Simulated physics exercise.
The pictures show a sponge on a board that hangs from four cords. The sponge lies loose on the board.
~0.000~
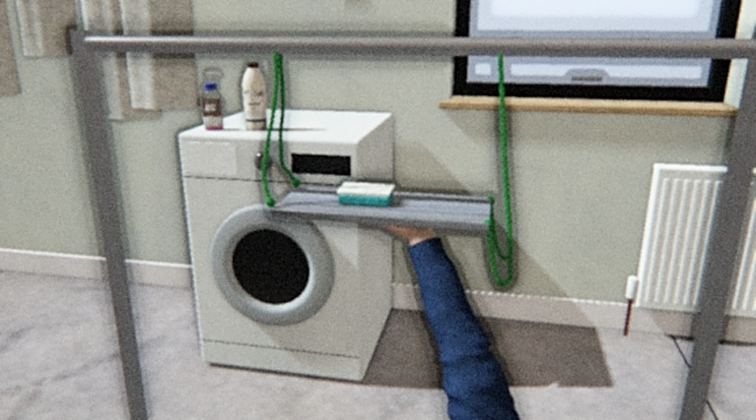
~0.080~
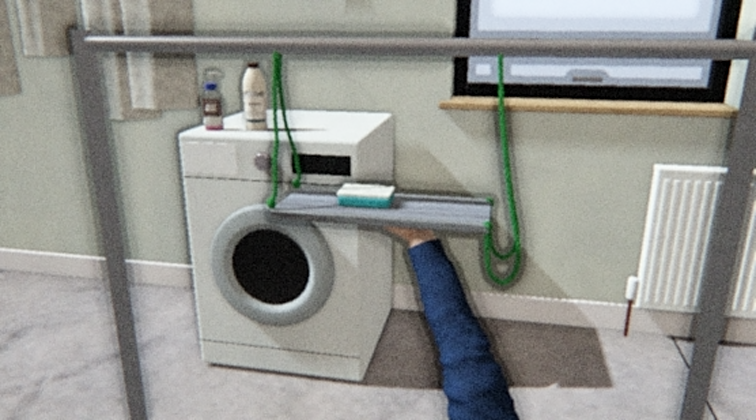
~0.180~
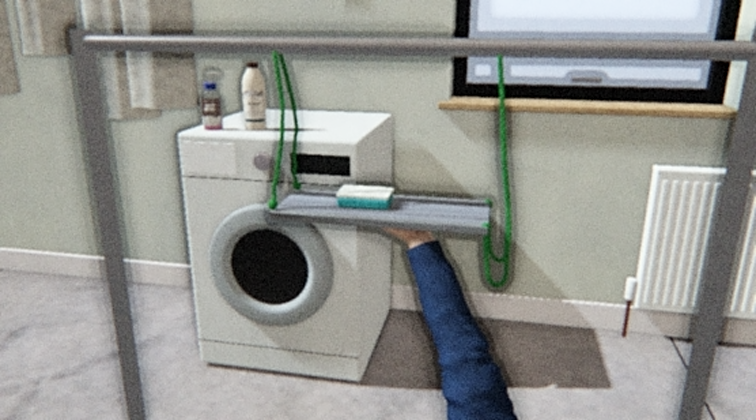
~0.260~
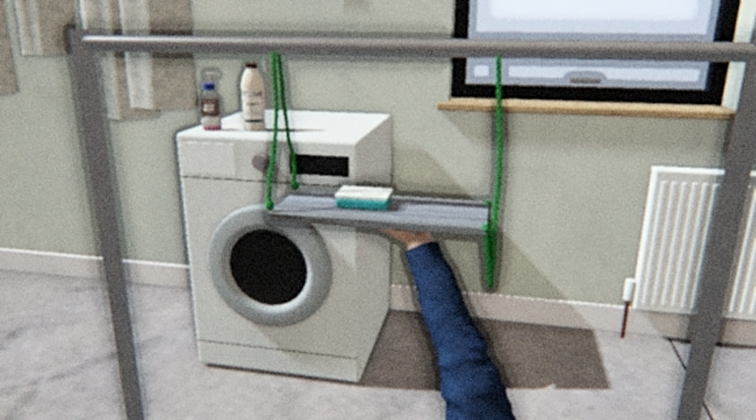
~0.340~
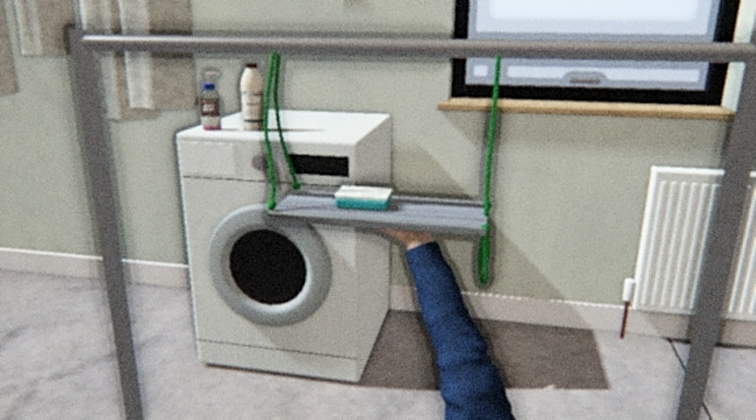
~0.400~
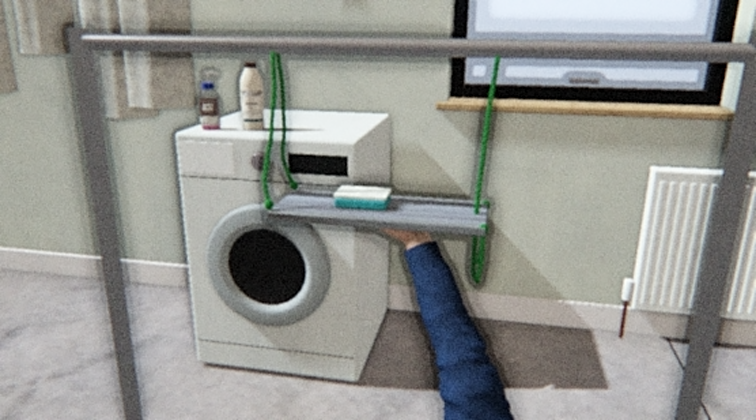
An arm in a blue sleeve held up a grey board with a sponge on it, in front of a washing machine. The board barely moved, while the slack green cords on the right swayed slightly.
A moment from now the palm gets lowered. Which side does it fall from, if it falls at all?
Leaves by the right.
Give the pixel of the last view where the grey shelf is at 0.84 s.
Near pixel (368, 233).
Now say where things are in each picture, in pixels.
The first picture shows sponge (366, 195); grey shelf (375, 220).
The second picture shows sponge (366, 197).
The third picture shows sponge (365, 198).
The fourth picture shows sponge (364, 199); grey shelf (373, 225).
The fifth picture shows sponge (364, 199).
The sixth picture shows sponge (363, 198); grey shelf (372, 224); left cords almost straight; right cords slack, hanging in a loop.
After 0.84 s, board tipped 13° down to the right; sponge sliding near (467, 250).
After 1.38 s, board tipped 27° down to the right; sponge on the floor.
After 1.90 s, board tipped 39° down to the right; sponge on the floor.
In the end, board tipped 39° down to the right; sponge on the floor. The sponge tumbles from the right end.
